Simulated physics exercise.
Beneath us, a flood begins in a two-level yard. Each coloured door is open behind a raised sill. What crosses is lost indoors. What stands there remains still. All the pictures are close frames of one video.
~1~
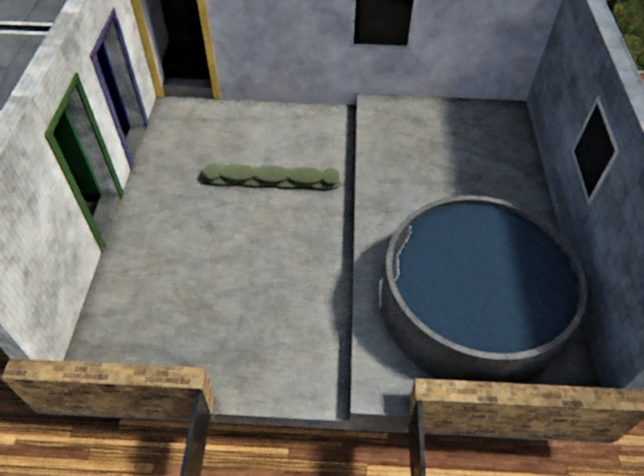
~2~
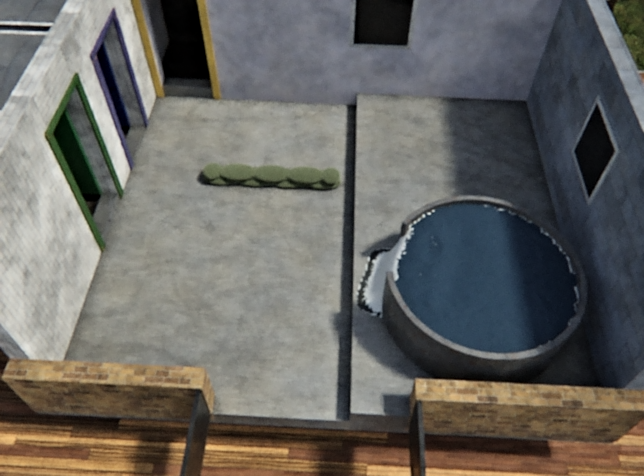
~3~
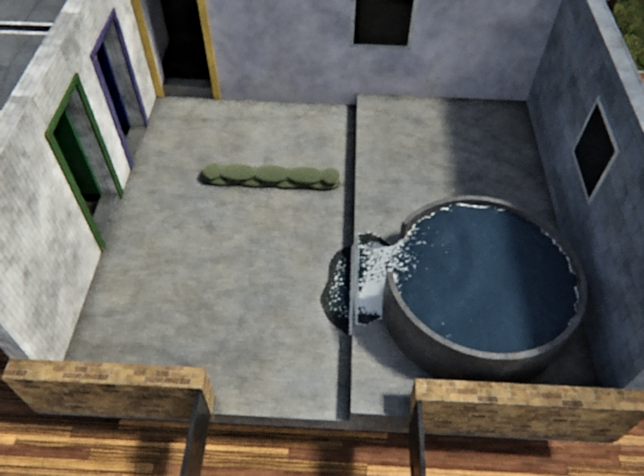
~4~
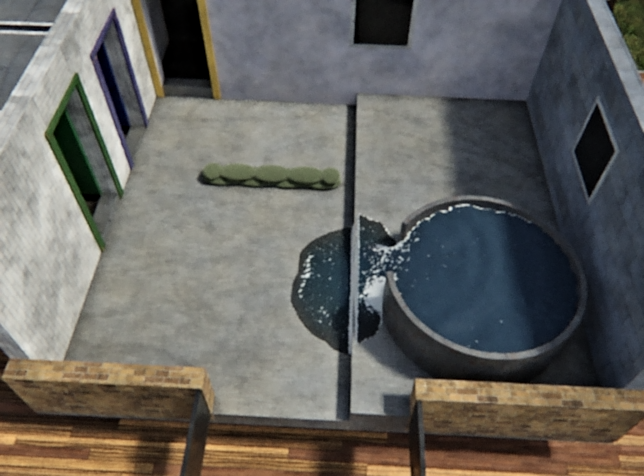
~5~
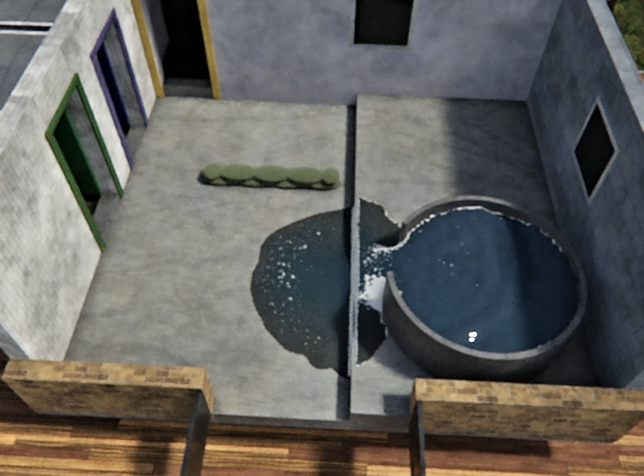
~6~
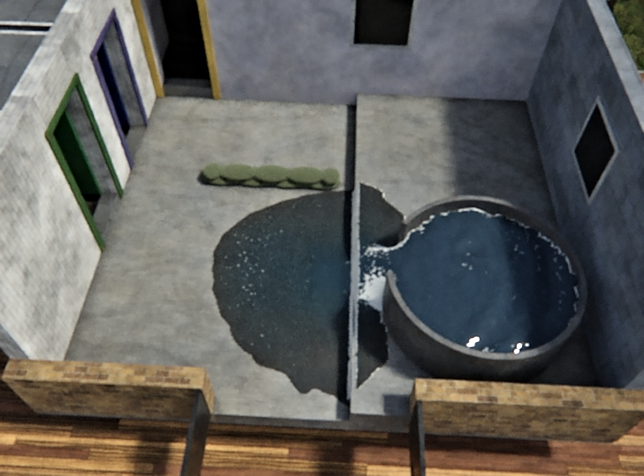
In a walled two-level yard, water poured out of a gap in the left side of a round pool, ran over the step, and spread left across the lower floor in a widening dark puddle.
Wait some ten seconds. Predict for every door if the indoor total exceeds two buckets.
Prediction: The green door exceeds it, the yellow door does not exceed it, the blue door exceeds it.
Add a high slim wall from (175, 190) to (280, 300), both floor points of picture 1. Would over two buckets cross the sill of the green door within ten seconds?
Result - the green one remains within bounds.
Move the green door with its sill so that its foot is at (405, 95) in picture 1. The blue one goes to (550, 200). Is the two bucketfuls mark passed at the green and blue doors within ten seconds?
The green one falls short, the blue one falls short.
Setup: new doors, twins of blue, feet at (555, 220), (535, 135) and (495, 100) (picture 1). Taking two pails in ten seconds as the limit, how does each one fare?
Well, the first one doesn't reach it, the next doesn't reach it, and the last doesn't reach it.
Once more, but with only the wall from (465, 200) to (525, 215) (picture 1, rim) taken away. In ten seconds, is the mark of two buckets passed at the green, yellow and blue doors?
In short: The green one is under; the yellow one holds; the blue one lets more in.
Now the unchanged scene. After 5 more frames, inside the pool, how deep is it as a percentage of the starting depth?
I'd put it close to 72 in a hundred.
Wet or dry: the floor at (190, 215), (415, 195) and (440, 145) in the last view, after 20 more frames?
First spot soaked, second not wet, third not wet.
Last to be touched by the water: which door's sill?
I'd say the yellow-painted one.
A moment on, water covers 35 % of the floor; the green door wet at the sill, nothing in, the yellow door not reached, the blue door not reached.
Next, water covers 40 % of the floor; the green door under two buckets in, the yellow door not reached, the blue door under two buckets in.
Then, water covers 50 % of the floor; the green door far over two buckets in, the yellow door wet at the sill, nothing in, the blue door over two buckets in.
Later, water covers 60 % of the floor; the green door far over two buckets in, the yellow door wet at the sill, nothing in, the blue door over two buckets in.
In the end, water covers 60 % of the floor; the green door far over two buckets in, the yellow door wet at the sill, nothing in, the blue door far over two buckets in.
